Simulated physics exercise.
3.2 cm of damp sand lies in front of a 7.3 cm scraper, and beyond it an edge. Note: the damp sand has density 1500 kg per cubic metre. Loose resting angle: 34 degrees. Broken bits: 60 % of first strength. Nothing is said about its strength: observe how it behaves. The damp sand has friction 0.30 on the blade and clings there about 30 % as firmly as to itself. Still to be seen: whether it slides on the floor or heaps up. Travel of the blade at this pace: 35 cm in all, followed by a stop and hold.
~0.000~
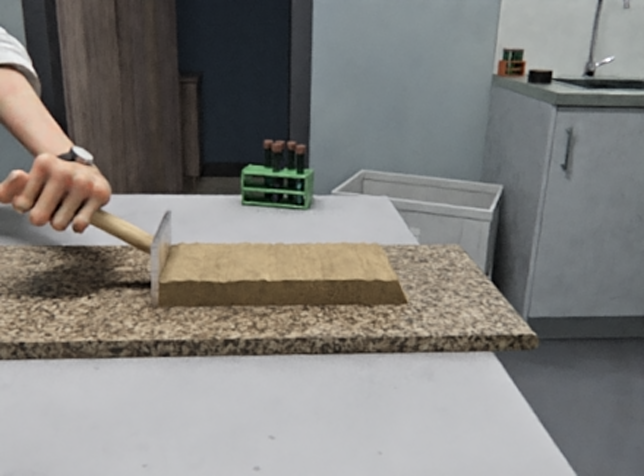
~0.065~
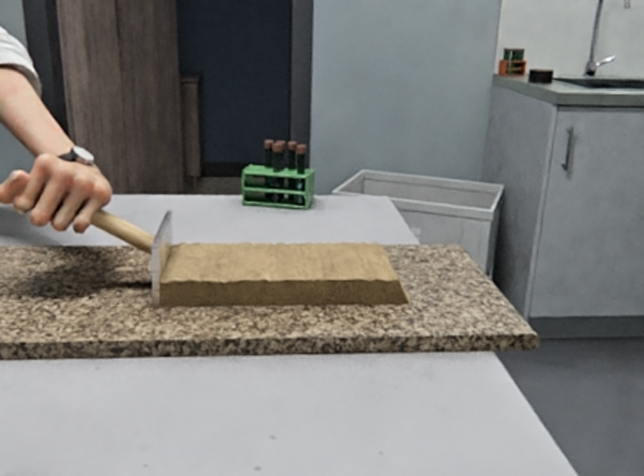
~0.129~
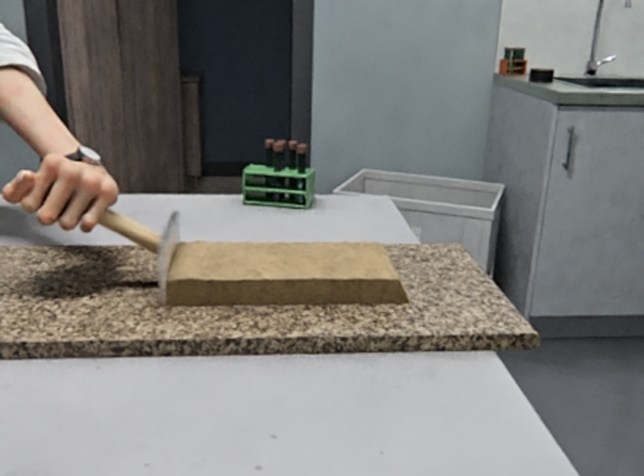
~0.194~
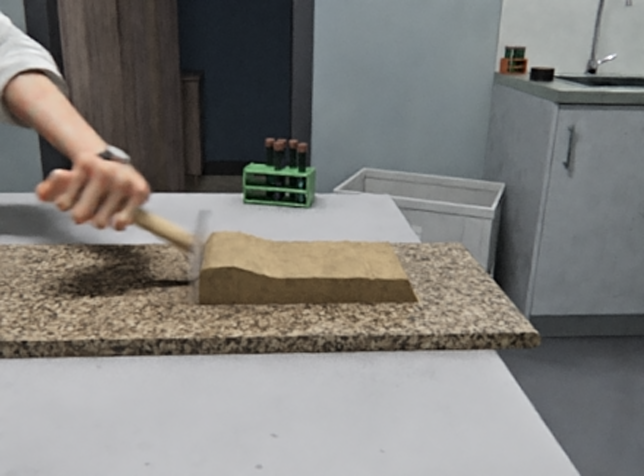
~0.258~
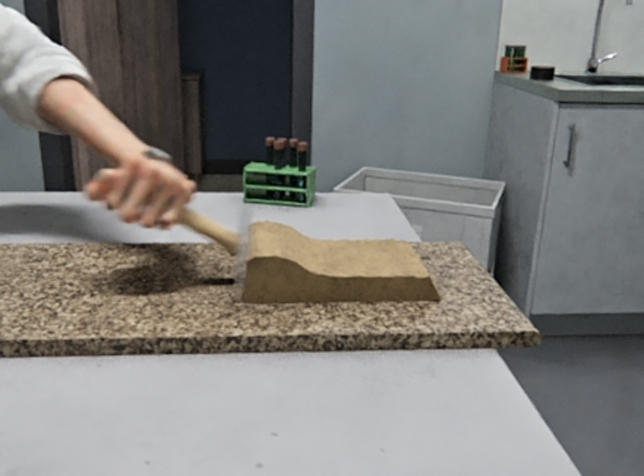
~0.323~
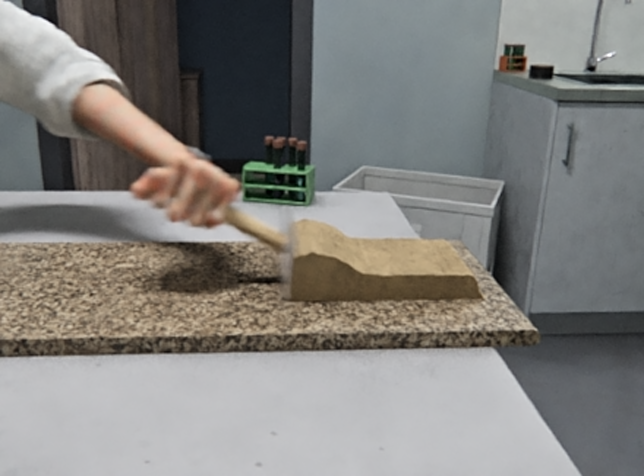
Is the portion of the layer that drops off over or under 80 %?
It should land beyond 80 %.
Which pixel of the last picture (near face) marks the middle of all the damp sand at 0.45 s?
That point lands roughly at (462, 284).
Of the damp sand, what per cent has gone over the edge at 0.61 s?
That share is about 35 %.
After 0.45 s, 0 % has gone over the edge.
After 0.61 s, 35 % has gone over the edge.
After 0.76 s, 87 % has gone over the edge.
After 0.92 s, 96 % has gone over the edge.
After 0.98 s, 96 % has gone over the edge.
